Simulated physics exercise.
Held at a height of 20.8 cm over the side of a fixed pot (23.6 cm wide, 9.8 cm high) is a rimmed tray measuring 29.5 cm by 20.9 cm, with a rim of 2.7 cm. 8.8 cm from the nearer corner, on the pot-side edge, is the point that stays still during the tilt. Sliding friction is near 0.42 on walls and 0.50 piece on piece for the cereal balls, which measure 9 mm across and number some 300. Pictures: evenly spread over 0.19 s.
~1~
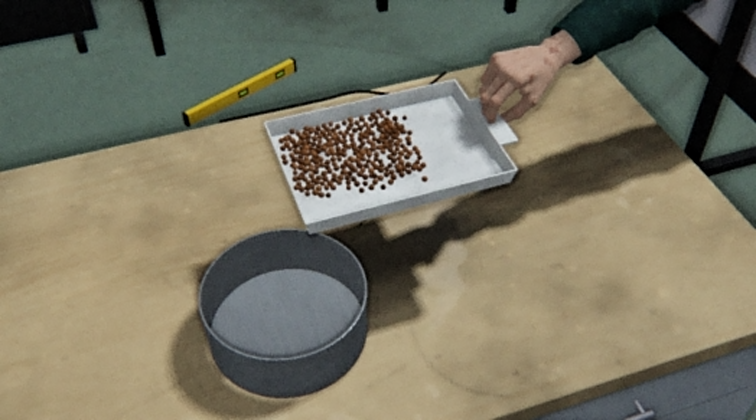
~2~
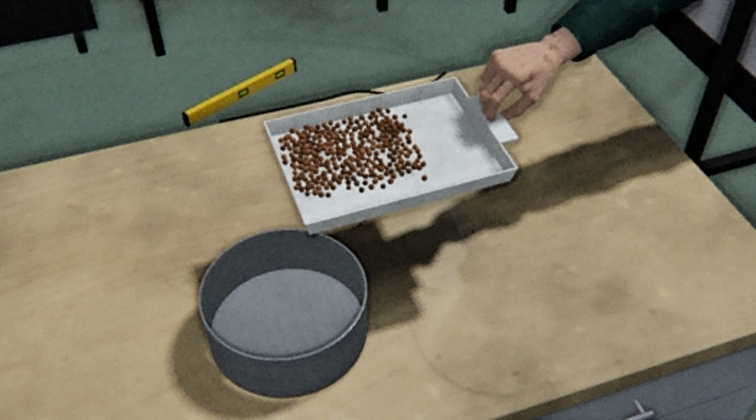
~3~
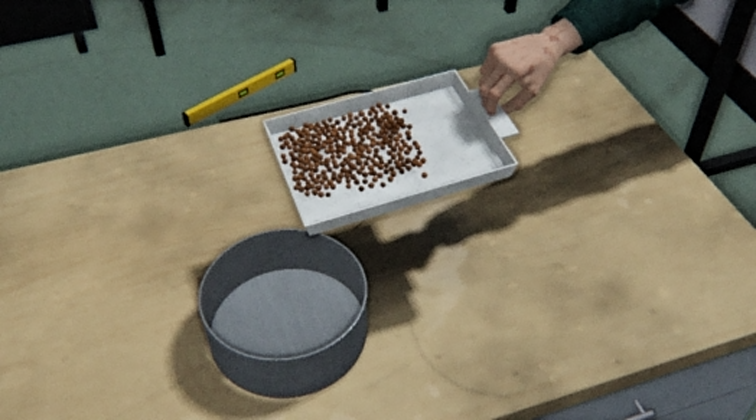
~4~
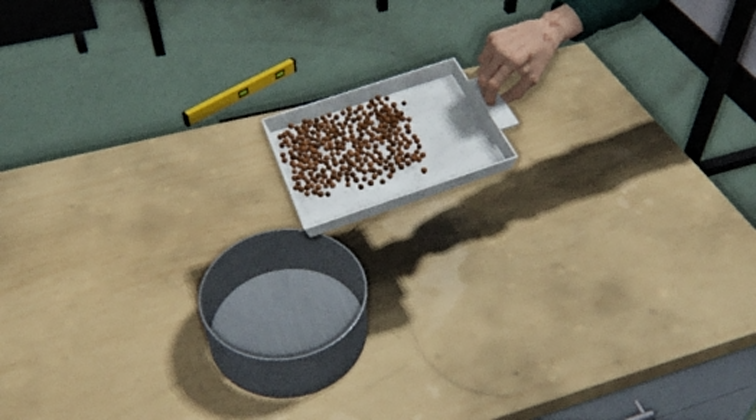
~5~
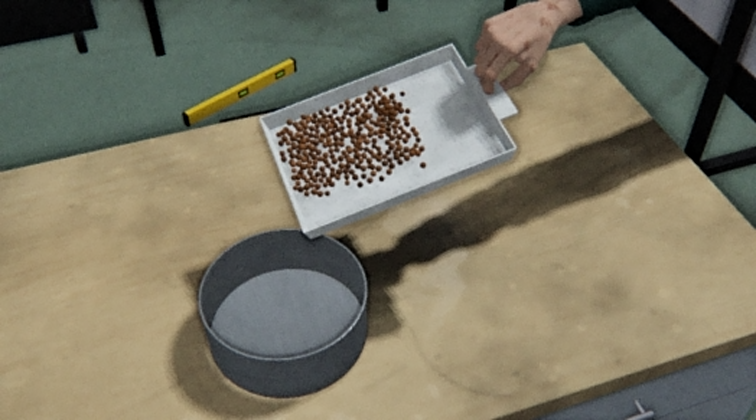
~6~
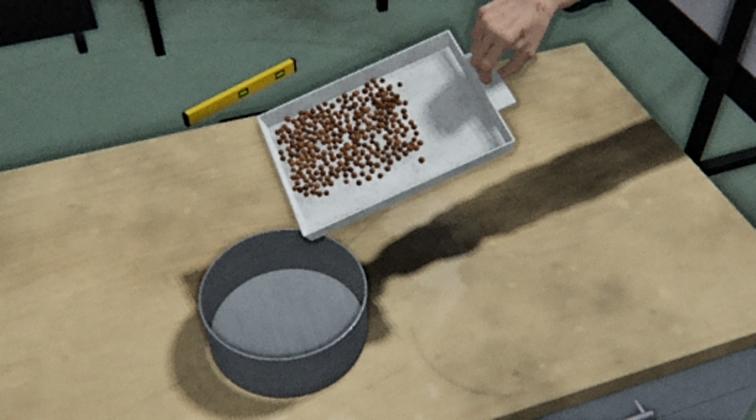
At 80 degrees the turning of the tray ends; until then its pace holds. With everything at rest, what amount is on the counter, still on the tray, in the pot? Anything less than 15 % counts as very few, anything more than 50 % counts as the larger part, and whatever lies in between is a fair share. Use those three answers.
Counter: Very few. Tray: A fair share. Pot: The larger part.
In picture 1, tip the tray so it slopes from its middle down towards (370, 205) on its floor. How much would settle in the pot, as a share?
The share comes to about 75 in a hundred.
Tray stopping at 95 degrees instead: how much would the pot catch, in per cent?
In that case some 100 per cent.
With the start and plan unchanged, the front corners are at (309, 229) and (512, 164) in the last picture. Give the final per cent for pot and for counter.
Split: Pot = 75, counter = 0.
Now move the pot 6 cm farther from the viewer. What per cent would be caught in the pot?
75 %.
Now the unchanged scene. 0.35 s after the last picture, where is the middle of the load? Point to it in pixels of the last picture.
Approximately (308, 183) in the last view.
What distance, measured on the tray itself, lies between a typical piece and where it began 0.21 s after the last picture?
By then it sits near 3 cm from where it began.
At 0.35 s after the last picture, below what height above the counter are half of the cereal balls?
I'd say near 24 cm.
Then, 0.21 s after the last picture, tilt 51 degrees; the tray holds 100 %, the pot 0 %.
Then, 0.35 s after the last picture, tilt 71 degrees; the tray holds 100 %, the pot 0 %.
Then, 0.62 s after the last picture, tilt 80 degrees; the tray holds 50 %, the pot 40 %.
In the end, counter 0 %, tray 25 %, pot 75 %.
